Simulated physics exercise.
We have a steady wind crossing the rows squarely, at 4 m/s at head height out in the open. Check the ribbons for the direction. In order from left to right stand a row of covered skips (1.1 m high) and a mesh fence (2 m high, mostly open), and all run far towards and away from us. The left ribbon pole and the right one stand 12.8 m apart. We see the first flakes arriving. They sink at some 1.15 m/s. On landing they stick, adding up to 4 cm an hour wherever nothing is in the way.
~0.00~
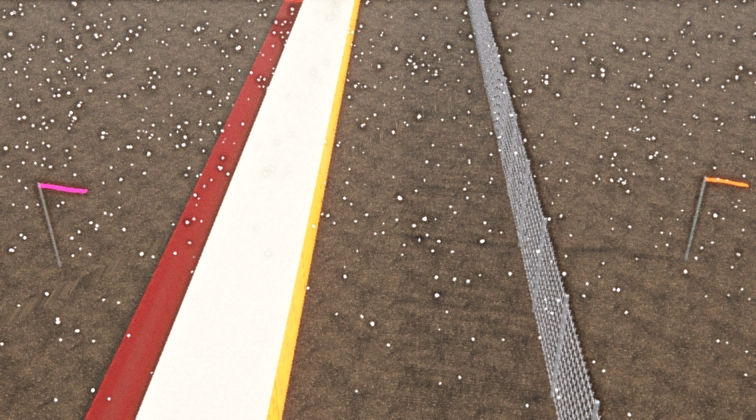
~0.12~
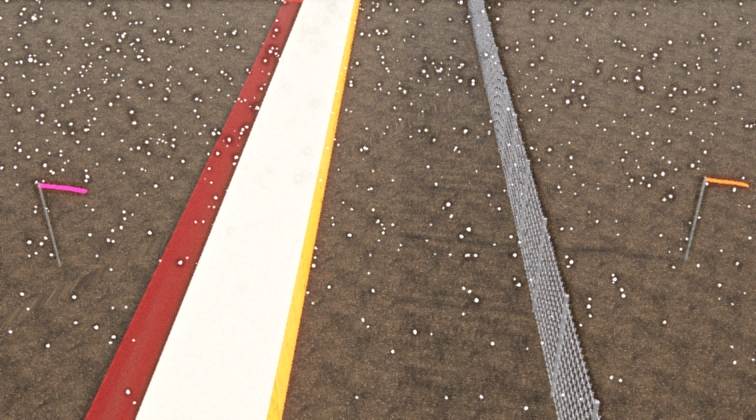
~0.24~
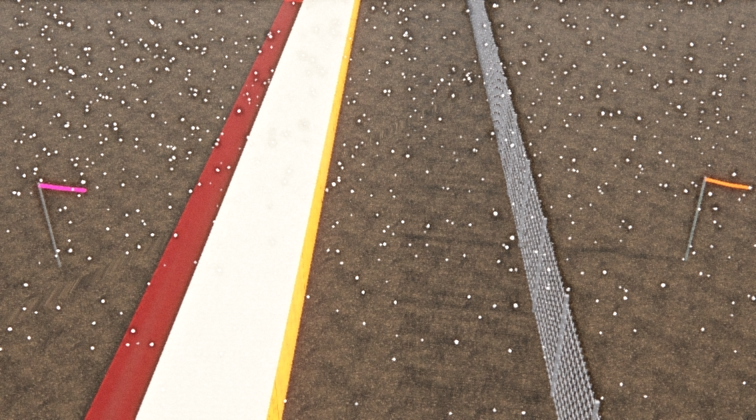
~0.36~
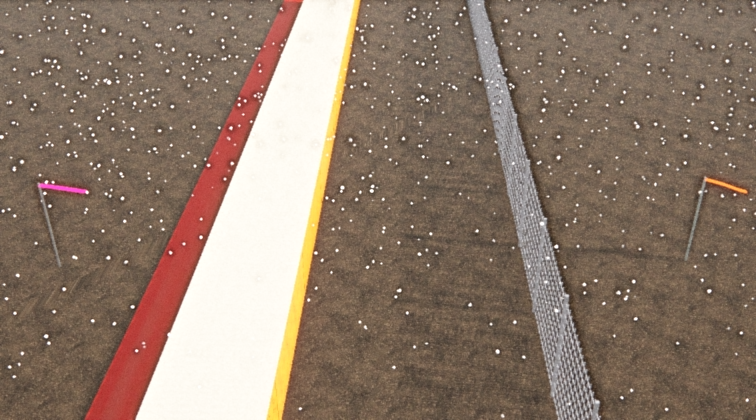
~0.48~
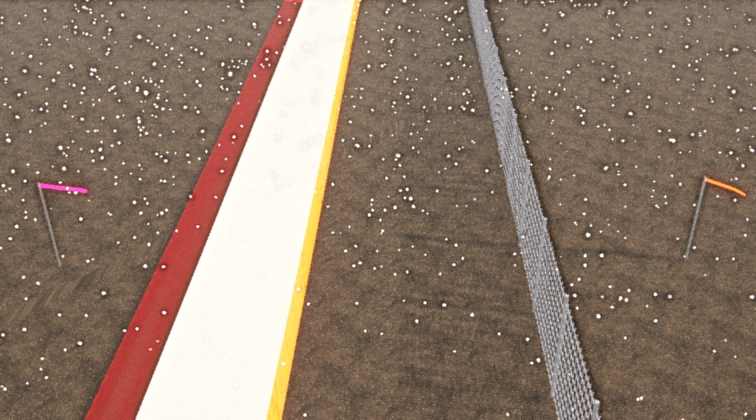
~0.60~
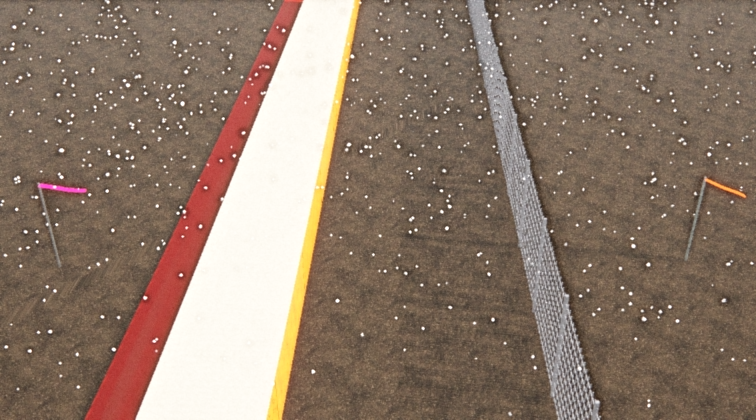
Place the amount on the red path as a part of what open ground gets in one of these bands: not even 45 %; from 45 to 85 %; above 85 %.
It is more than 85 %.
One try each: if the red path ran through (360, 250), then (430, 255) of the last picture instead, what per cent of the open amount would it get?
First roughly 90 per cent, second roughly 80 per cent.
In 10 minutes the red path collects 7 mm against 7 mm in the open.
In 30 minutes the red path collects 21 mm against 20 mm in the open.
In 60 minutes the red path collects 41 mm against 40 mm in the open, so the red path has 103 % of the open amount; the left half of it has 100 %, the right half 106 %.
